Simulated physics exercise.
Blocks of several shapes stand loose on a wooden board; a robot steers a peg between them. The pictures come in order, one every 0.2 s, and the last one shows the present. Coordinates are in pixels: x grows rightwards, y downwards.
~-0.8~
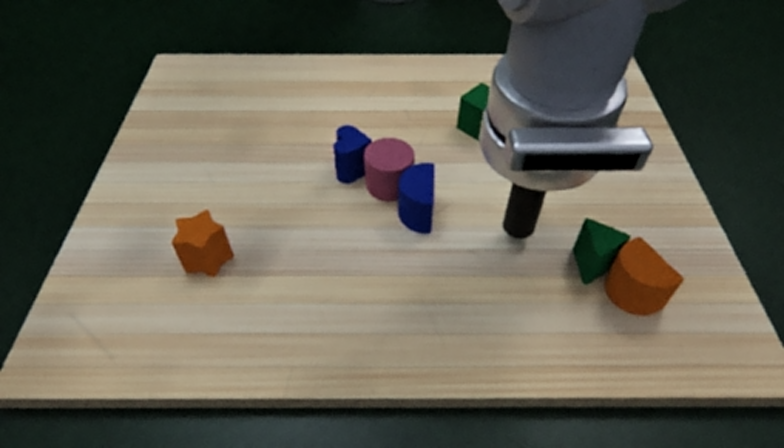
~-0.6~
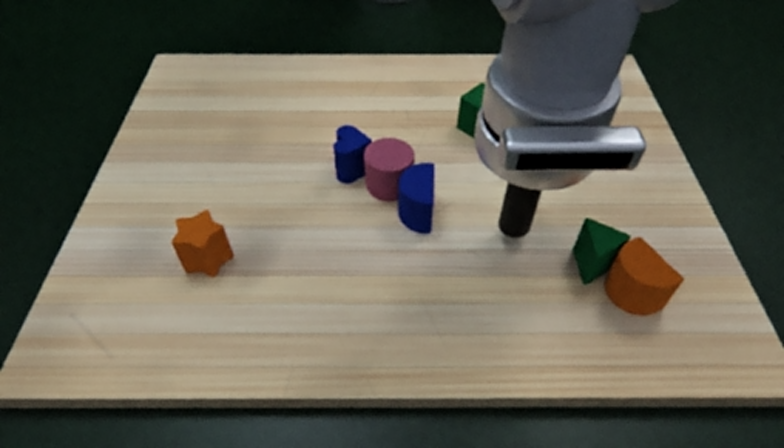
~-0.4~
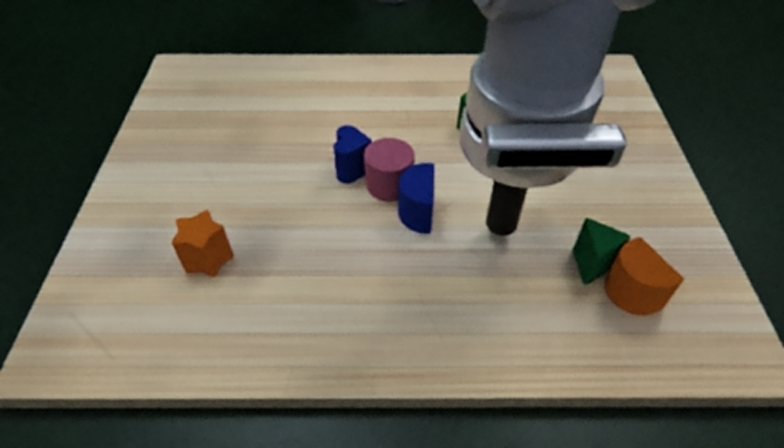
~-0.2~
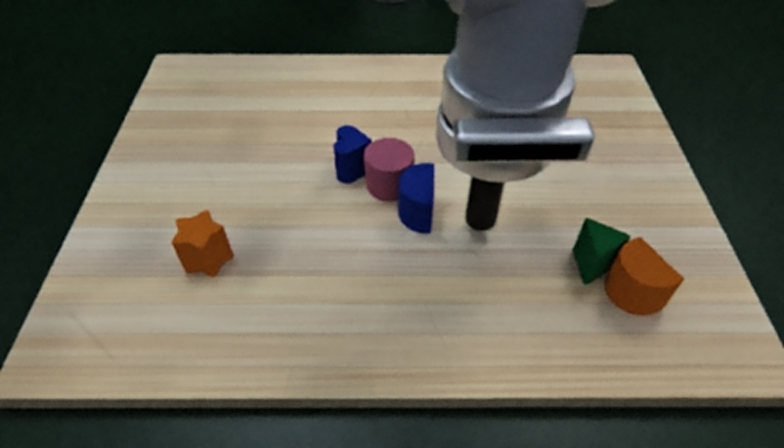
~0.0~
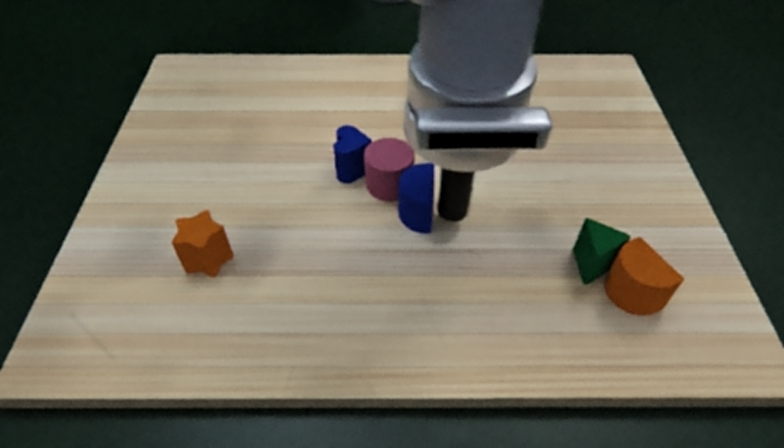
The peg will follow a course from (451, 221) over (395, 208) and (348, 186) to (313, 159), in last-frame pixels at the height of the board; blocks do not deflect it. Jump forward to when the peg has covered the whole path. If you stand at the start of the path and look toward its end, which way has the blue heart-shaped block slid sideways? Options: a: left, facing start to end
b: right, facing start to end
Choice b: Right, facing start to end.
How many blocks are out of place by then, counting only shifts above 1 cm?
It displaces three or more.
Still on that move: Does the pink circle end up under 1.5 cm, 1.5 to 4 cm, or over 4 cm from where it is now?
I'd go with over 4 cm for this block.
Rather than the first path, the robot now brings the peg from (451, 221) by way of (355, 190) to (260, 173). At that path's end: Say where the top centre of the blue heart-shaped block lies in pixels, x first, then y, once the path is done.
Around (323, 121).
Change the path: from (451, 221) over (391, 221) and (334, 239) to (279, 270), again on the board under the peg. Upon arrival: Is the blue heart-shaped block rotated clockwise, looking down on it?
In short: No.
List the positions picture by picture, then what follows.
Tip of the peg at (518, 227), middles of tops, blue heart-shaped block at (350, 138), pink circle at (389, 153), blue half-round block at (419, 182), in the first picture.
Peg at (514, 226), nothing pushed, in the second picture.
Peg at (501, 224), nothing pushed, in the third picture.
Peg at (480, 219), nothing pushed, in the fourth picture.
Peg at (453, 210), blue heart-shaped block at (350, 138), pink circle at (389, 153), blue half-round block at (419, 182), in the fifth picture.
The first path, step by step. One third of the way, peg at (394, 197); blue heart-shaped block at (331, 126), turned 40° anticlockwise; pink circle at (369, 134); blue half-round block at (367, 165), turned 35° clockwise.
Two thirds of the way, peg at (346, 176); blue heart-shaped block at (319, 116), turned 25° anticlockwise; pink circle at (365, 123); blue half-round block at (321, 143), turned 45° clockwise.
At the end, peg at (311, 148); blue heart-shaped block at (303, 102), turned 60° clockwise; pink circle at (365, 123); blue half-round block at (279, 126), turned 15° clockwise.
